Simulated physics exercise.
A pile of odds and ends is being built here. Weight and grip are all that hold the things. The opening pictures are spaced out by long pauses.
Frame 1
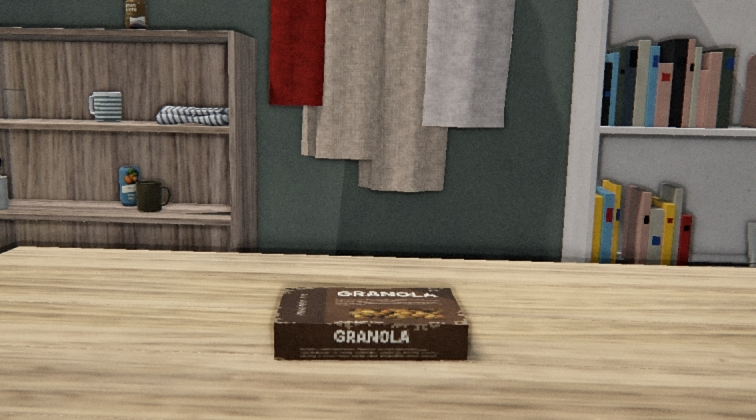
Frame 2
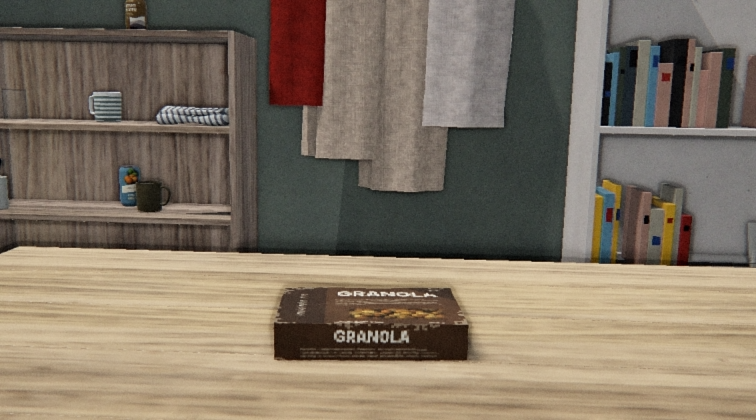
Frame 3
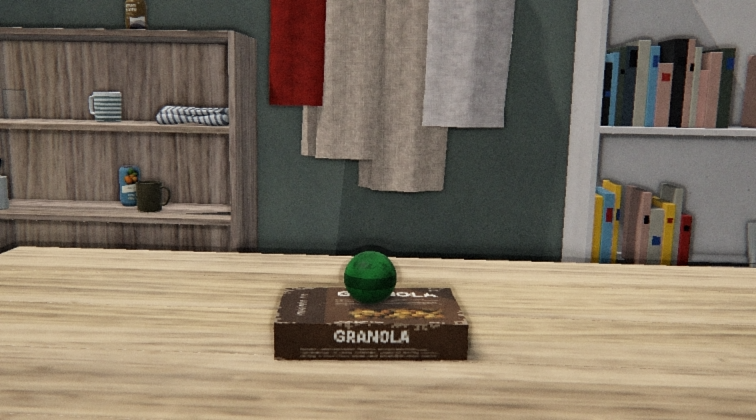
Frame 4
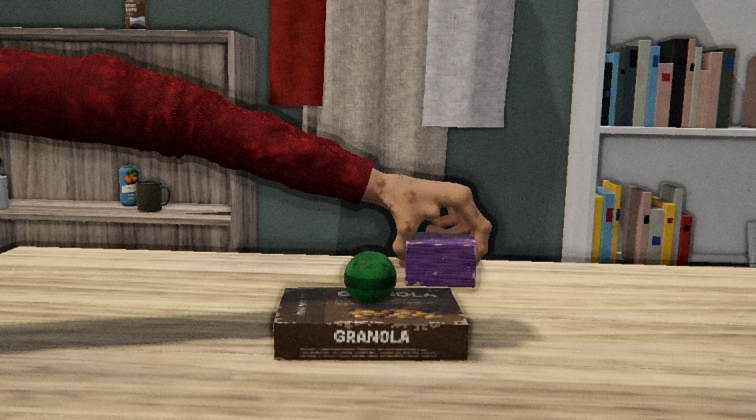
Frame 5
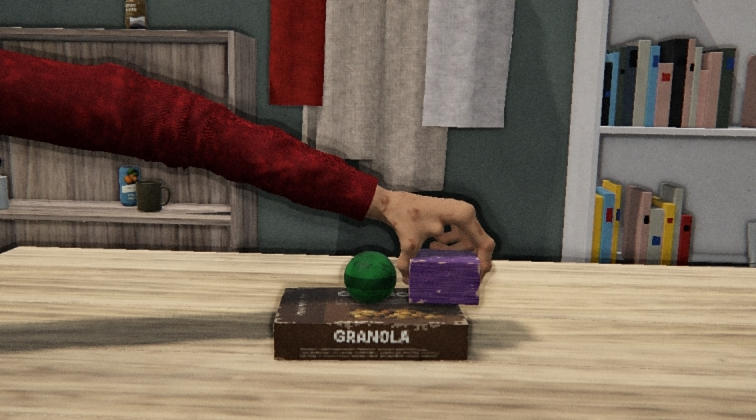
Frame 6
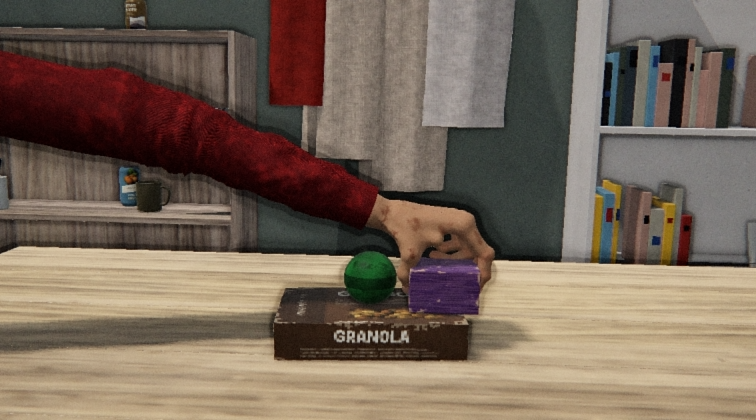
Red-sleeved arm reaching in from the left and lowering a purple block onto a brown granola box beside a green ball.
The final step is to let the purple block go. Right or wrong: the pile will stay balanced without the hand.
Right.
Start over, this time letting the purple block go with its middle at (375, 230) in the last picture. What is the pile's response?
The pile tumbles.
Then, 0.70 s after the last picture, nothing has stirred.
Then, 1.40 s after the last picture, things are still on the move.
Then, 2.40 s after the last picture, nothing has stirred.
At rest, all 3 in place. Seen from the same camera at the end, purple block near (443, 286). The pile holds.
